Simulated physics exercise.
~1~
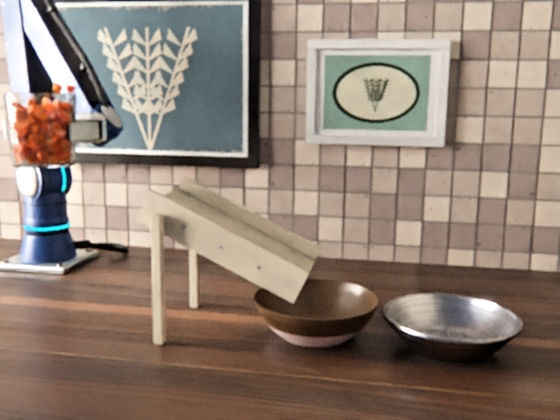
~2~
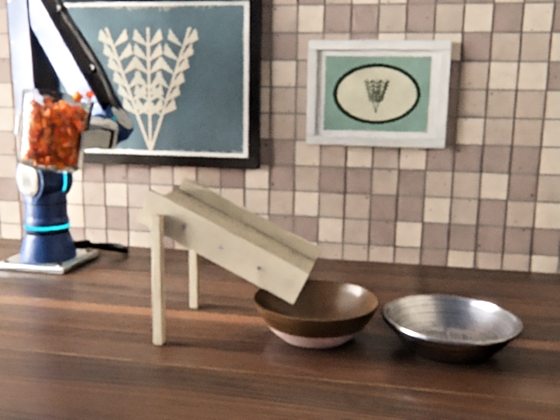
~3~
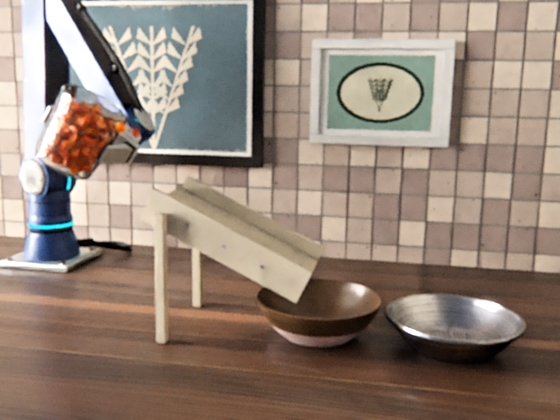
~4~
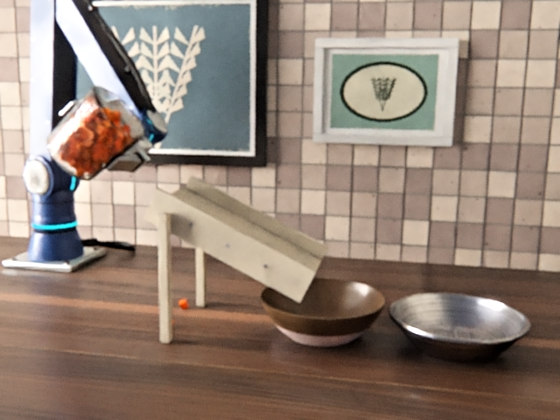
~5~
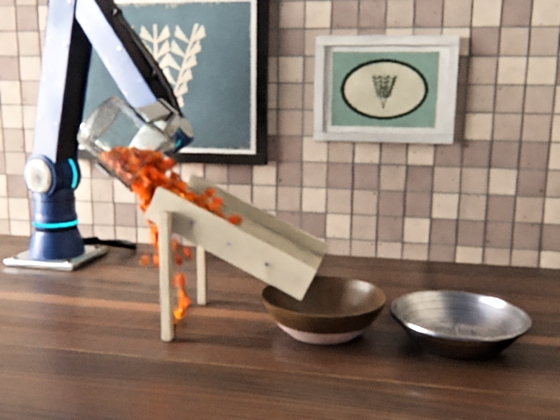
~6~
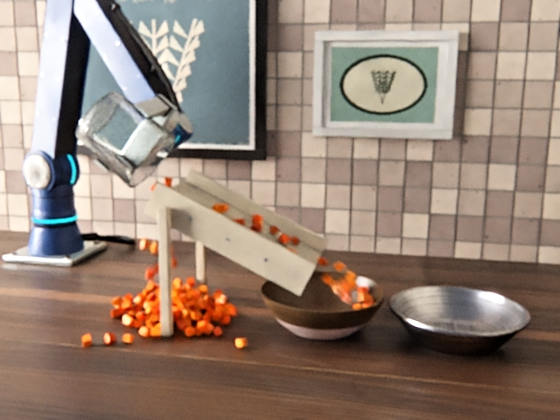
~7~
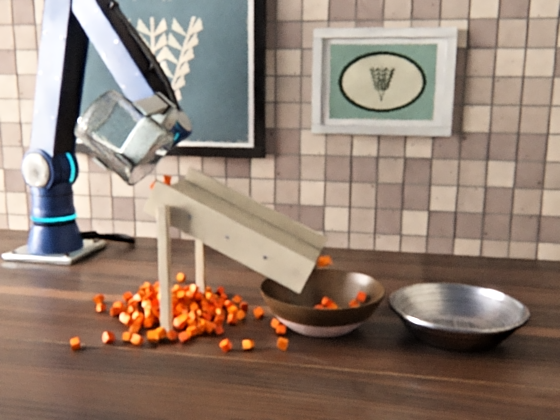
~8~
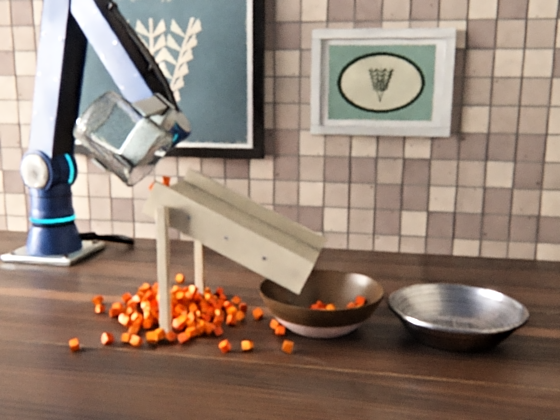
A robot arm tips orange cubes toward a chute, spilling most beneath it and few into a bowl.
